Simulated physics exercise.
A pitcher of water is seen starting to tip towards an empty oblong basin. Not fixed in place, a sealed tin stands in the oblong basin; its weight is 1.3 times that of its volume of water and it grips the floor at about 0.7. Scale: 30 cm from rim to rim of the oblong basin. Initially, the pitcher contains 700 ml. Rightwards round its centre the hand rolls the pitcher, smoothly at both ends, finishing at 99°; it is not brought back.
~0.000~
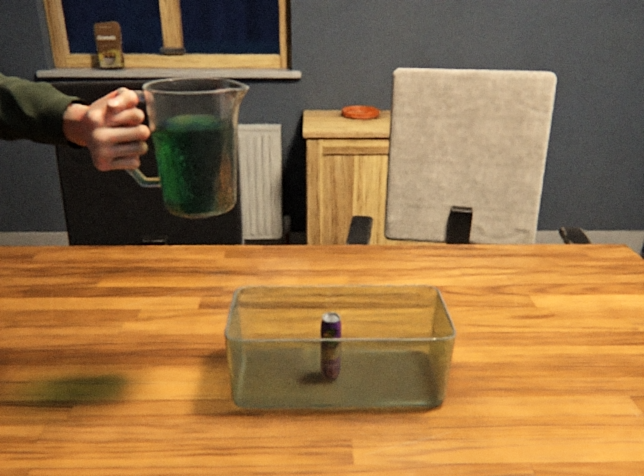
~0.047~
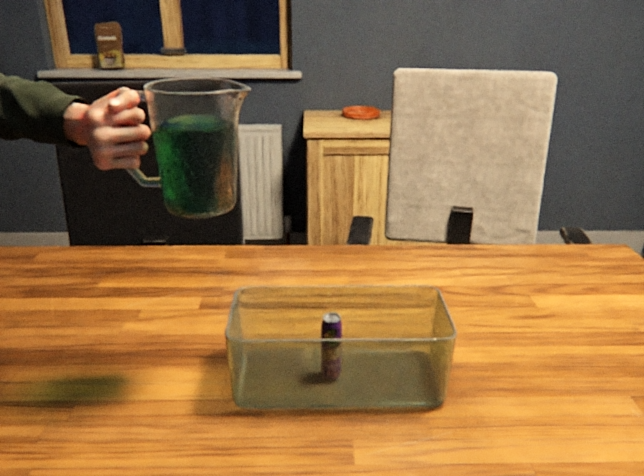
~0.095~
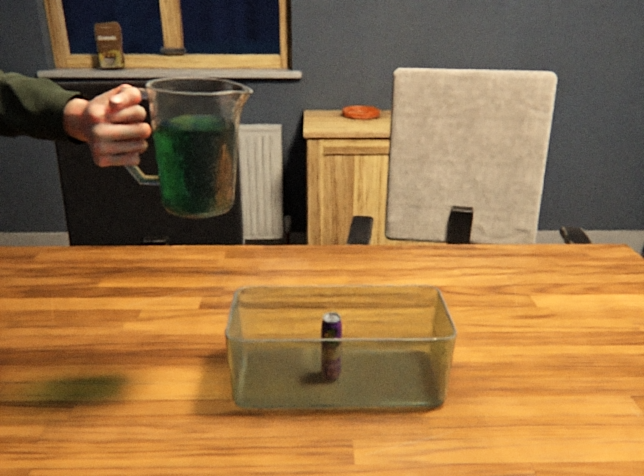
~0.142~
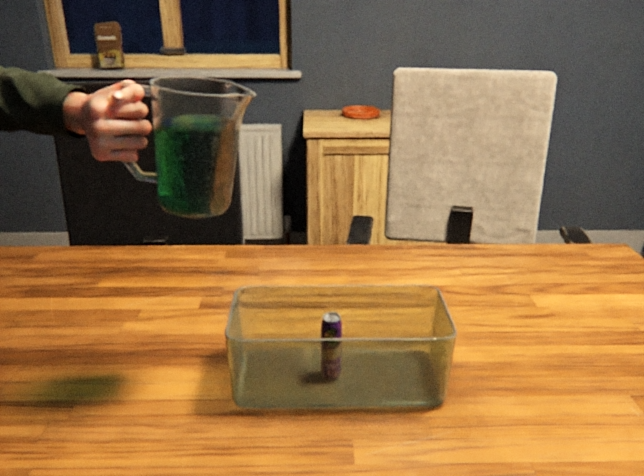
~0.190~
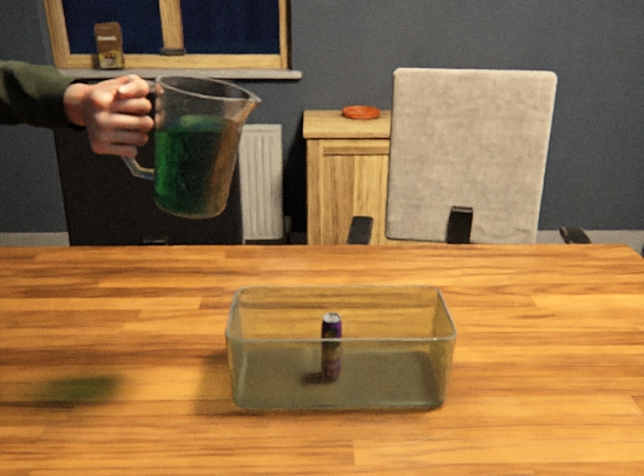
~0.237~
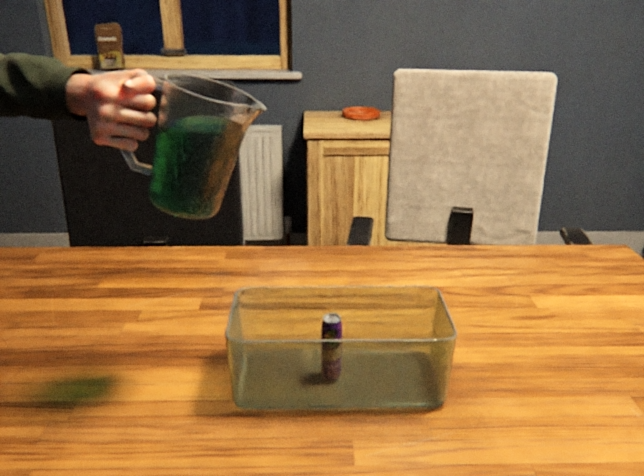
A hand in a dark green sleeve reaches in from the left, holding a clear pitcher of green liquid above a wooden table, seen from the front in a dark-walled room. Below stands an oblong glass basin with a small dark tin, before a pale grey chair and wooden cabinet. The hand slowly rolls the pitcher rightwards into a modest lean, while the camera stays still.
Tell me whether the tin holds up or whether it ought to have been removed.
The tin holds up.
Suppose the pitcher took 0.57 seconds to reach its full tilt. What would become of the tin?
The tin stays on its base.
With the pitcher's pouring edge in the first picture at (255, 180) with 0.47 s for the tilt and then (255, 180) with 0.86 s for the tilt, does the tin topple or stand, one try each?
Try 1: Tipped over; try 2: Tipped over.
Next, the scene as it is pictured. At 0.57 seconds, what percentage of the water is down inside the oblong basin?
Roughly 0 per cent.
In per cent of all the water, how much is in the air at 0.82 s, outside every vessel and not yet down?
Something like 34 per cent is in the air then.
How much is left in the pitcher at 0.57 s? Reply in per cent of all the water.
Near 90 in a hundred.
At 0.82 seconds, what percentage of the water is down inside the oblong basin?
24 per cent, give or take a little.
Then, 0.57 s in, the tilt is 74° and 90 per cent is still to pour; the tin stands where it began.
Then, 0.82 s in, the tilt is 98° and 43 per cent is still to pour; the tin stands where it began.
Then, 1.08 s in, the tilt is 99° and 9 per cent is still to pour; the tin stands where it began.
Then, 1.36 s in, the tilt is 99° and 1 per cent is still to pour; the tin stands where it began.
Finally, the tin stands where it began.
